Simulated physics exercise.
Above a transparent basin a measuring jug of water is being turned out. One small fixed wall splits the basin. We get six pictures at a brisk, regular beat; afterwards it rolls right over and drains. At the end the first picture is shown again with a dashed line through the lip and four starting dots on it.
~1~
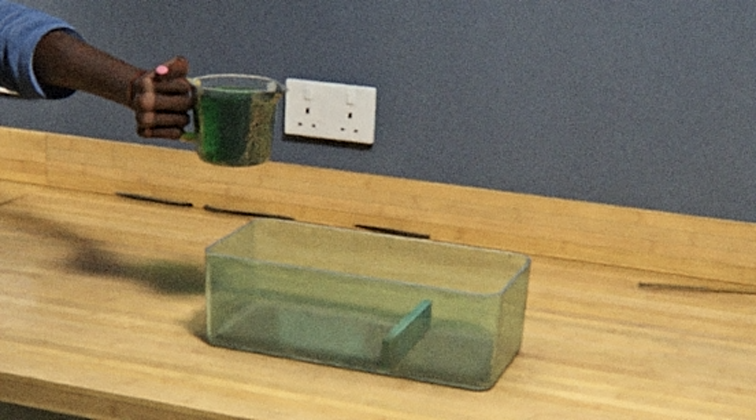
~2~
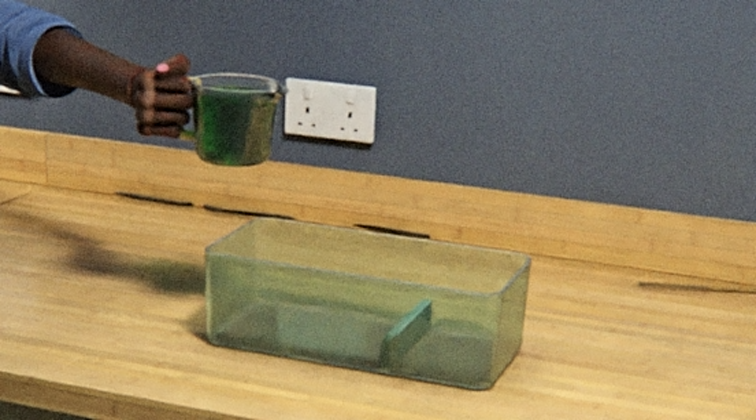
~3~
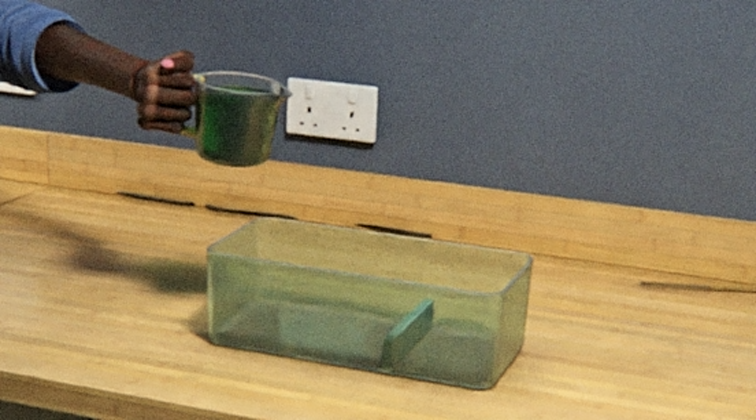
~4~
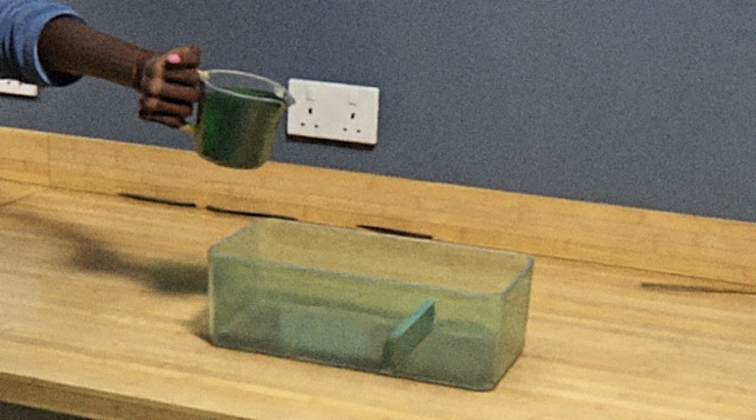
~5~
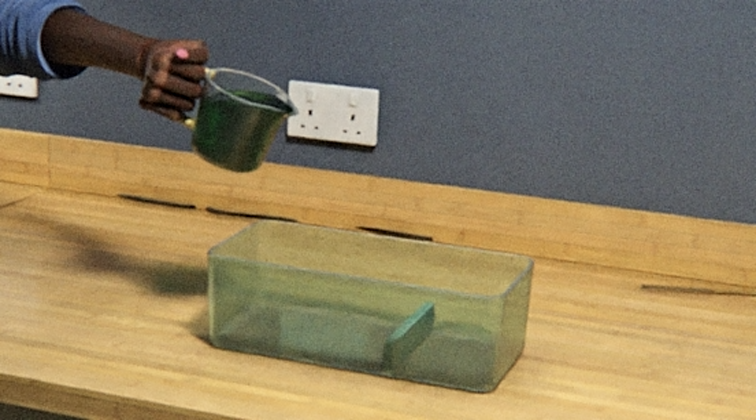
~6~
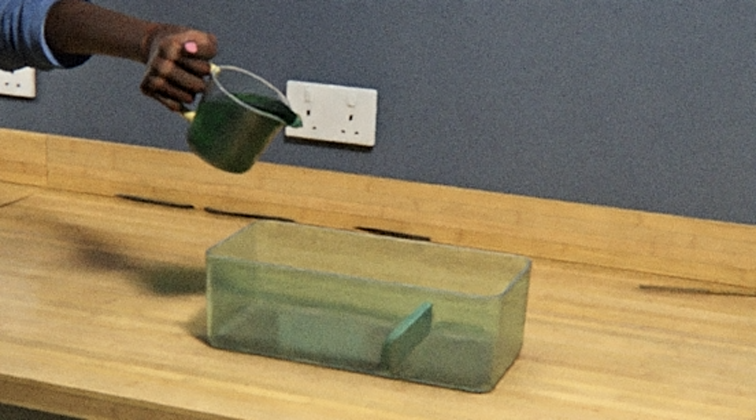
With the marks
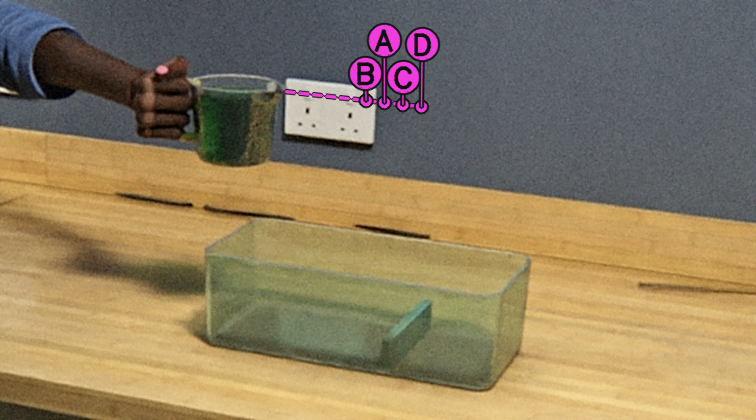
A hand held a clear jug of green liquid above a see-through basin with a low divider, then gradually tilted it to the right until the liquid just came over the lip.
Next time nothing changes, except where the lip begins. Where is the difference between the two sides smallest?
Choose B.
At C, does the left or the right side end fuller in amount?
The right one.
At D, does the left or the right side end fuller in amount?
The right side.
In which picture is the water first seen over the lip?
Picture 6.
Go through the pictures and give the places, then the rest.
Upright, lip at (286, 91); basin from (208, 341) to (493, 390); top of the wall at (408, 319); nothing has left yet, in the first picture.
Upright, lip at (286, 92); nothing has left yet, in the second picture.
Tipped about 5°, lip at (290, 96); nothing has left yet, in the third picture.
Tipped about 11°, lip at (294, 103); nothing has left yet, in the fourth picture.
Tipped about 19°, lip at (296, 114); nothing has left yet, in the fifth picture.
Tipped about 28°, lip at (295, 124); water is over the lip, down to (295, 124), in the sixth picture.
In magenta, A at (384, 102); B at (366, 100); C at (402, 104); D at (421, 106).
For place A, about 23 % ends left of the wall and 76 % right of it.
For place B, about 51 % ends left of the wall and 48 % right of it.
For place C, about 8 % ends left of the wall and 90 % right of it.
For place D, about 7 % ends left of the wall and 90 % right of it; 3 % is lost outside.
